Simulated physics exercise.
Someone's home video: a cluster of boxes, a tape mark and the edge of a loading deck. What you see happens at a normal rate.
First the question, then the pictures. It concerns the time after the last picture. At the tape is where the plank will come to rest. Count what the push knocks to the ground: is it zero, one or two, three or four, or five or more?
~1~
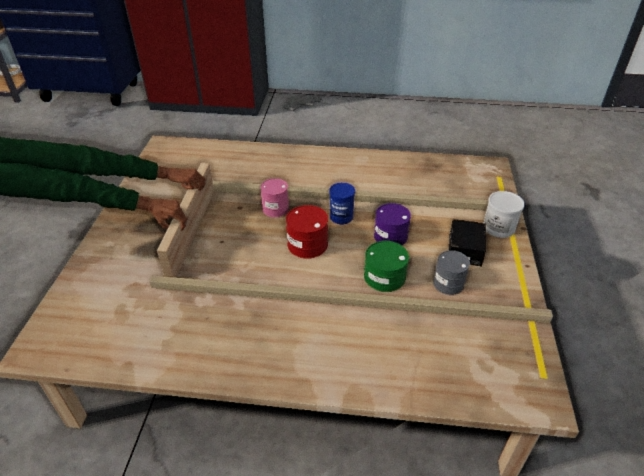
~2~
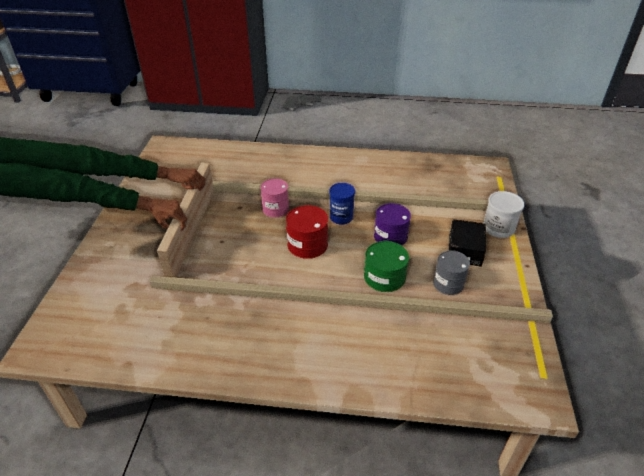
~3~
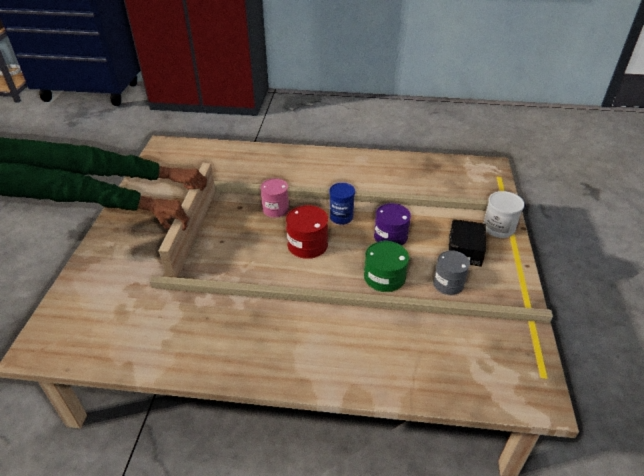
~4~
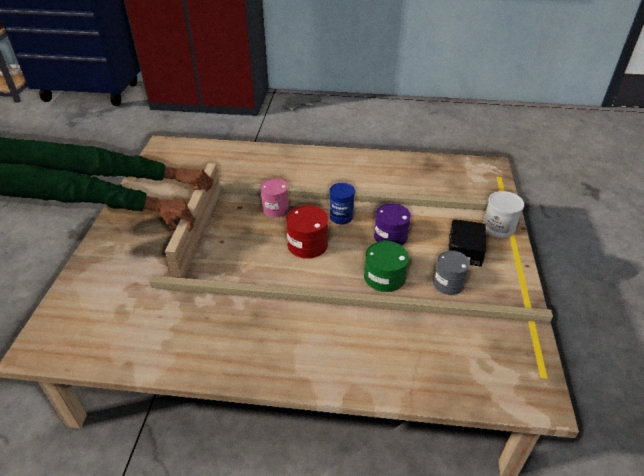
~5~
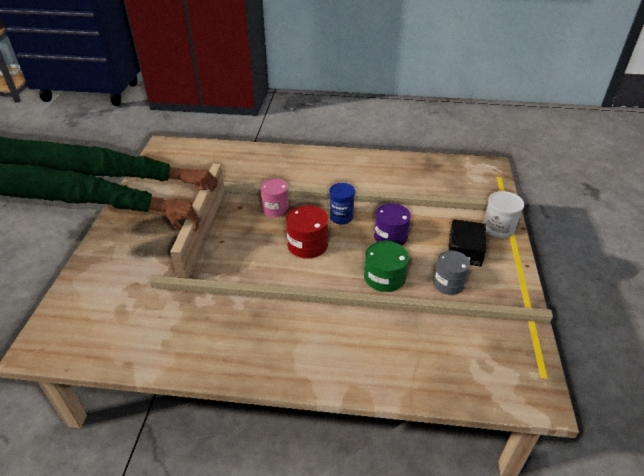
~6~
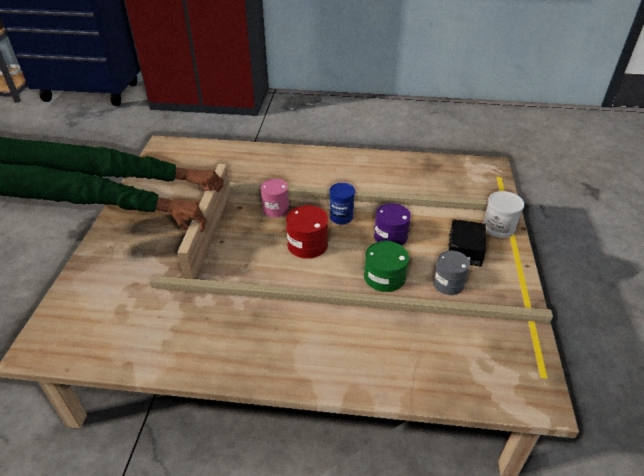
Five or more.
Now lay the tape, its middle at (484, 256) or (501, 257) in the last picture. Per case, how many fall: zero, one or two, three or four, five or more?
First tape: Three to four; second tape: Three or four.
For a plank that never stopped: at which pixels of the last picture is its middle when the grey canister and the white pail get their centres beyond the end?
I'd say about (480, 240) for the first one and about (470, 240) for the second.
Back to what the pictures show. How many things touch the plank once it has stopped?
At rest, 1 are in contact.
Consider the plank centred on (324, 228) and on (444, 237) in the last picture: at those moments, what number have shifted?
I make it 3 at the first spot and 8 at the other.
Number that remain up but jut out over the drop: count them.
In total, 1 of them.
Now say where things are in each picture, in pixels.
White pail (503, 215); black parcel (467, 242); grey canister (451, 273); plank (189, 218); tape (517, 258), in the first picture.
Black parcel (467, 242); blue pail (342, 204), in the second picture.
Grey canister (451, 273); purple canister (392, 225), in the third picture.
White pail (503, 215); red canister (307, 232), in the fourth picture.
Black parcel (467, 242); plank (201, 219), in the fifth picture.
White pail (503, 215); black parcel (467, 242); grey canister (451, 273); plank (207, 219); tape (517, 258), in the sixth picture.
Early on, none off yet; white pail at rest near (503, 215); black parcel at rest near (467, 242); grey canister at rest near (451, 273).
Finally, the number that fall off is five or more; lost, red canister, blue pail, green canister, purple canister, grey canister, black parcel and white pail.
